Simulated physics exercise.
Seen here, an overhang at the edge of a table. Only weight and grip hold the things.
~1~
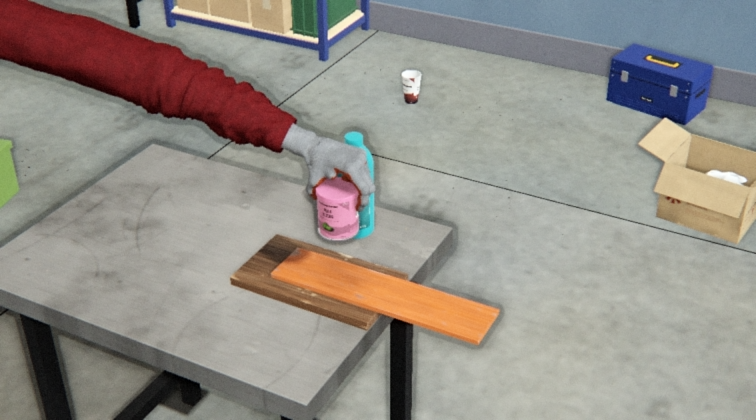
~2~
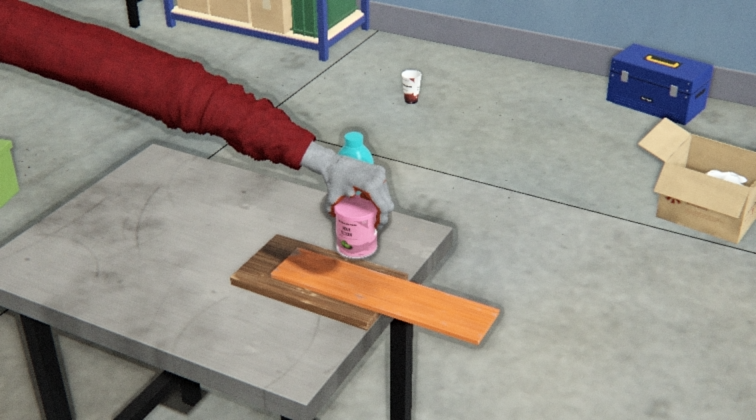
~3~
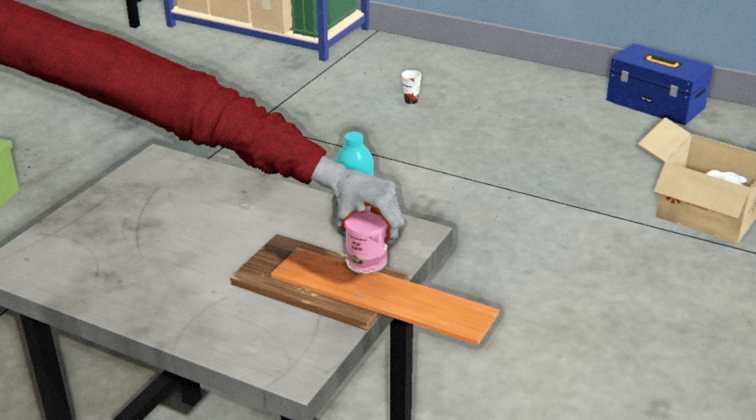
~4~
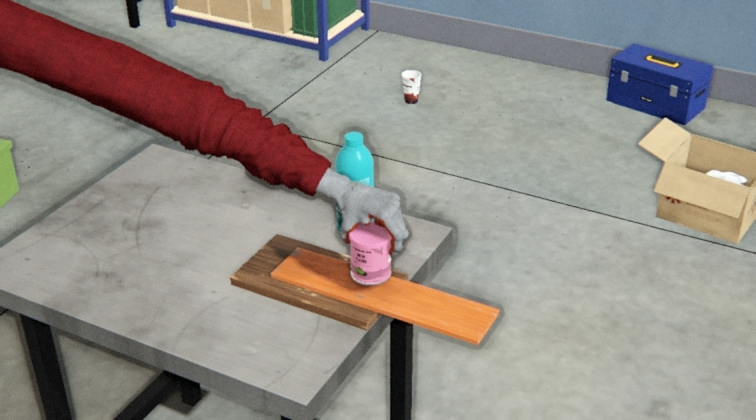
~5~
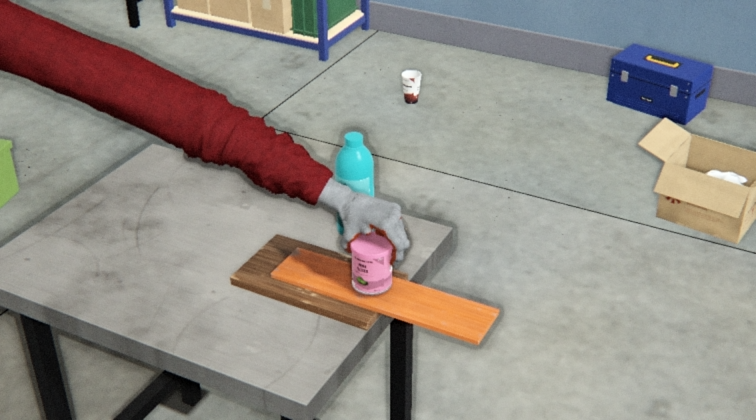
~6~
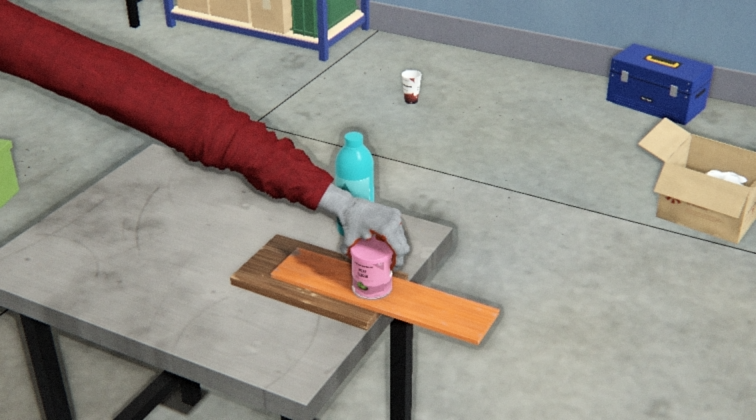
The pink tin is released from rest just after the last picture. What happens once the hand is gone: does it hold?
The plank holds.
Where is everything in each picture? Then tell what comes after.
Still above its spot; pink tin (338, 209), in the first frame.
Still above its spot; pink tin (356, 227); orange plank (382, 293), in the second frame.
Still above its spot; pink tin (367, 241); brown slab (319, 279), in the third frame.
Still above its spot; pink tin (371, 253), in the fourth frame.
Still above its spot; pink tin (372, 263); orange plank (382, 293), in the fifth frame.
Set down, still held; pink tin (372, 268); brown slab (319, 279), in the sixth frame.
Then, 0.50 s after the last picture, nothing has stirred.
Then, 1.20 s after the last picture, pink tin resting near (373, 269).
Then, 2.30 s after the last picture, things are still on the move.
By the end, all 4 in place. Seen from the same camera at the end, pink tin near (373, 269). The plank keeps its balance.
